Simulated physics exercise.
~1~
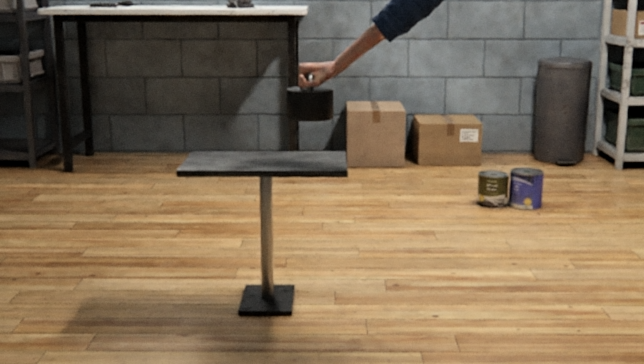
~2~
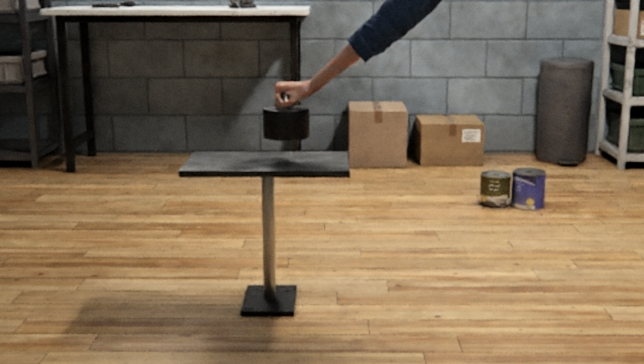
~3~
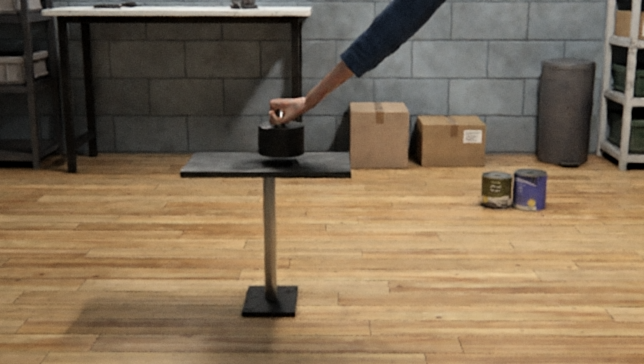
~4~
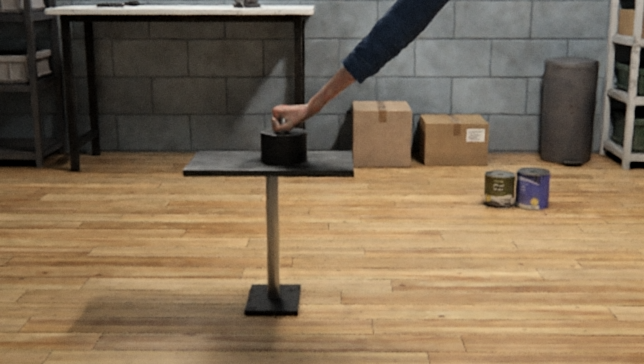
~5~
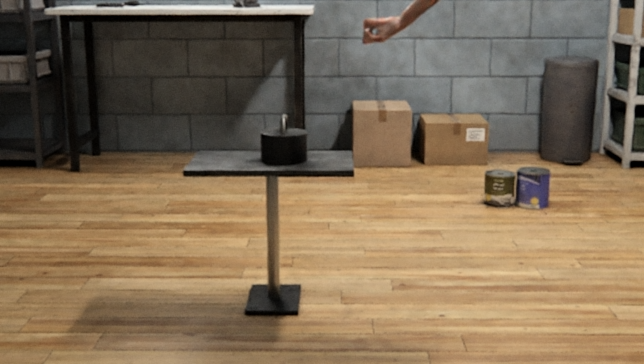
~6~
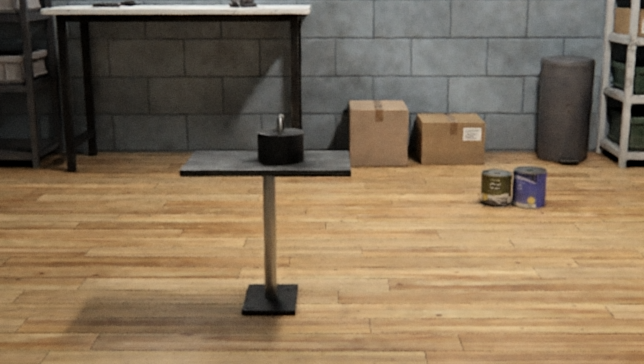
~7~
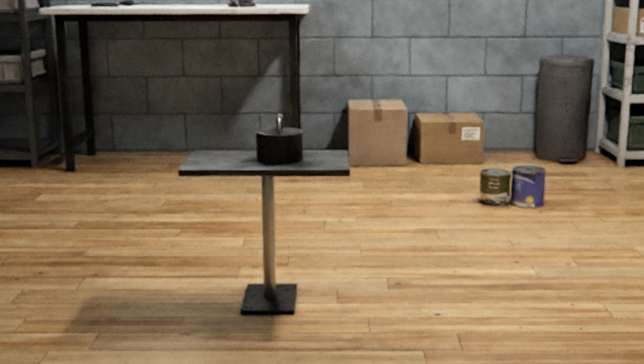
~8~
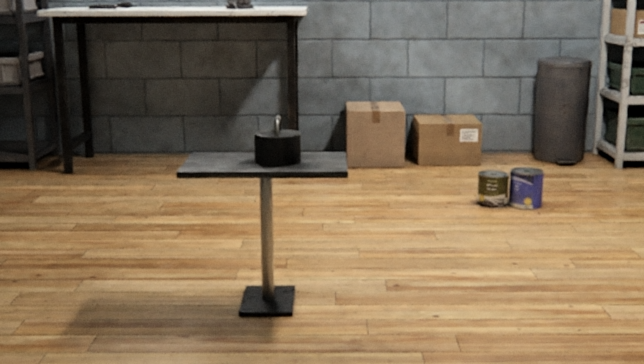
At the start, a hand reaches in from the upper right, holding a dark round object by its top above a black side table with a narrow foot, which stands on a wooden floor. The arm carries the object a little to the left and lowers it toward the tabletop. It sets the object down just right of the table's center. The hand then lets go, draws back up to the right and leaves the view. Left alone, the table stays upright and steady with the object resting on it, while the boxes and cans behind remain in place.
